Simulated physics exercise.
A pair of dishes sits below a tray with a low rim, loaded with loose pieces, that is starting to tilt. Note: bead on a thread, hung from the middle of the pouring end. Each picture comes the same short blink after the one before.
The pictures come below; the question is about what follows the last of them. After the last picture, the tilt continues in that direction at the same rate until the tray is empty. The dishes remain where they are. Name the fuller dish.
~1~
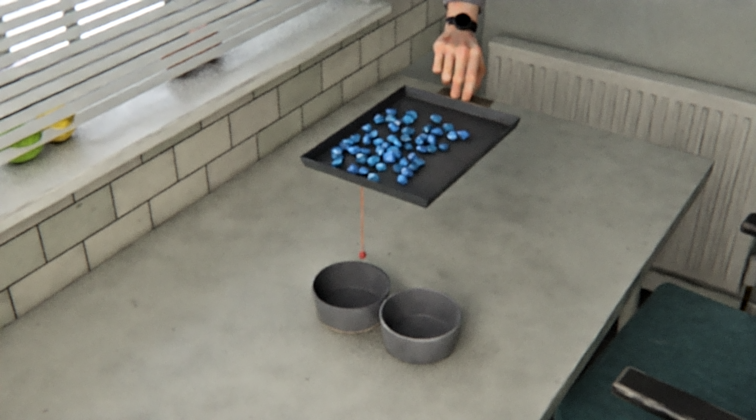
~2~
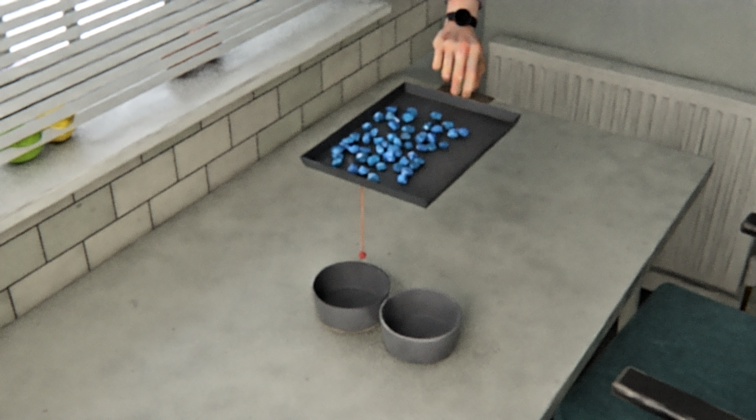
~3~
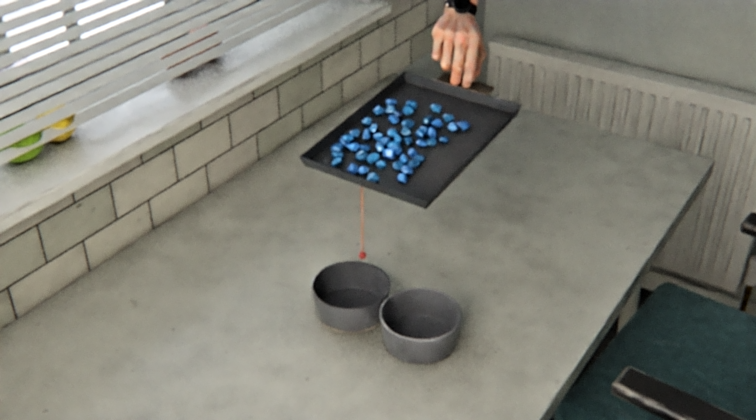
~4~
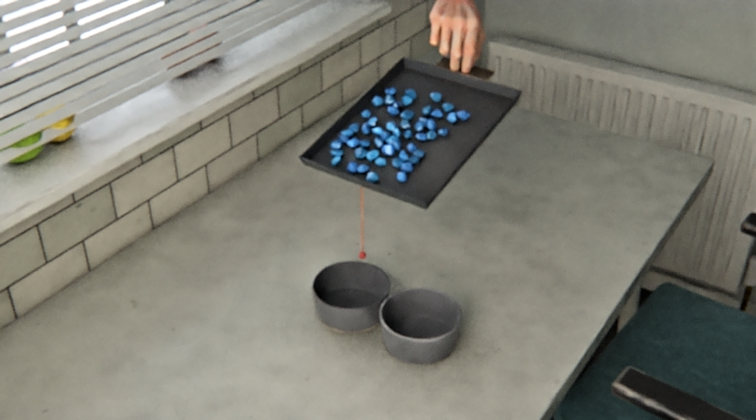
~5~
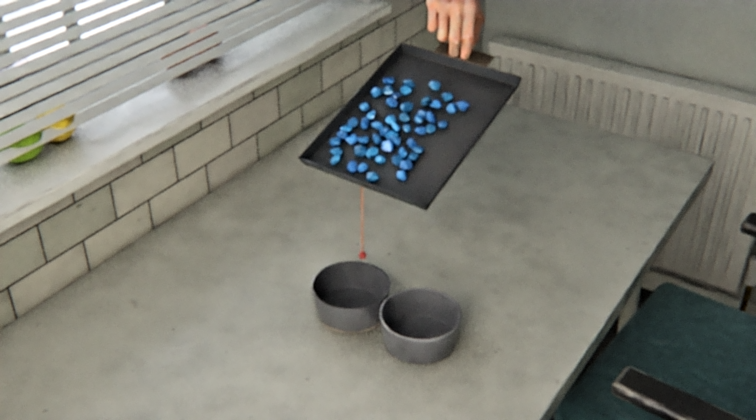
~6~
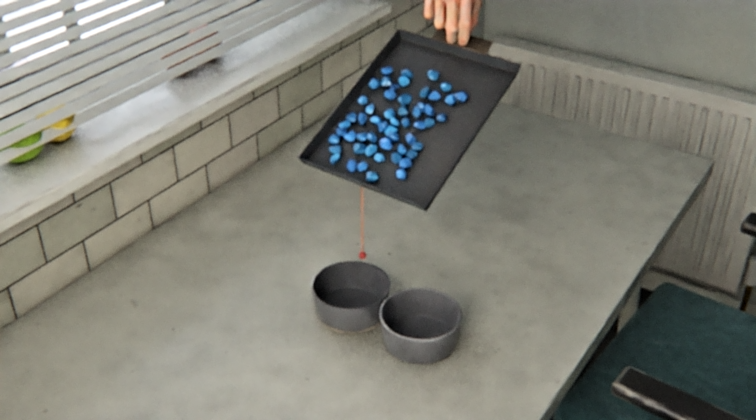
I'd say most of it lands in the left one, honestly.
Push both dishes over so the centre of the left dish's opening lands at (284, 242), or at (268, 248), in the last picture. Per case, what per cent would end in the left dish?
The first try gives 0 per cent, the second 0 per cent.
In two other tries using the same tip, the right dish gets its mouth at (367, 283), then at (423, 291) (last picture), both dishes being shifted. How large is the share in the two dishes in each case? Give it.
Trial 1 near 70 %, trial 2 near 40 %.
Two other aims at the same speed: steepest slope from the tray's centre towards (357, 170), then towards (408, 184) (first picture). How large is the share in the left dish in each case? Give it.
Case one near 20 %; case two near 20 %.
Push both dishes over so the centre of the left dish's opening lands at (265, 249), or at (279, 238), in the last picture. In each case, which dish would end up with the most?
The rightmost dish, then the rightmost dish.
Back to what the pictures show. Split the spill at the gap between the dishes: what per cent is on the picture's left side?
I'd put it at close to 90 per cent.
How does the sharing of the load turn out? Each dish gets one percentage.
Per cent held at the end: Left dish 50, right dish 20.
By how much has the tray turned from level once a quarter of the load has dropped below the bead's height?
90° or so.
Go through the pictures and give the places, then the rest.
The first frame shows corners of the pouring end near (305, 156) and (426, 198), level; middle of the load near (394, 150), aquarium stones; left dish near (329, 316); right dish near (399, 347); bead on its thread near (363, 255).
The second frame shows corners of the pouring end near (305, 156) and (426, 198), level; middle of the load near (394, 149).
The third frame shows corners of the pouring end near (304, 156) and (426, 199), tipped barely, level across its low end; middle of the load near (394, 145).
The fourth frame shows corners of the pouring end near (303, 156) and (425, 200), tipped a little, level across its low end; middle of the load near (393, 140).
The fifth frame shows corners of the pouring end near (303, 156) and (425, 202), tipped clearly, level across its low end; middle of the load near (392, 135).
The sixth frame shows corners of the pouring end near (302, 156) and (424, 203), tipped clearly, level across its low end; middle of the load near (391, 130); left dish near (329, 316); right dish near (399, 347).
Shortly afterwards, tray tipped steeply; all but a few on the tray; only a few in the air.
Next, tray tipped past a quarter turn; near a quarter on the tray; a little in the right dish; near a quarter in the left dish; near a quarter outside both; near a quarter in the air.
Some moments later, tray tipped past a quarter turn; near a quarter in the right dish; near half in the left dish; near a quarter outside both.
In the end, tray tipped past a quarter turn; near a quarter in the right dish; near half in the left dish; near a quarter outside both.
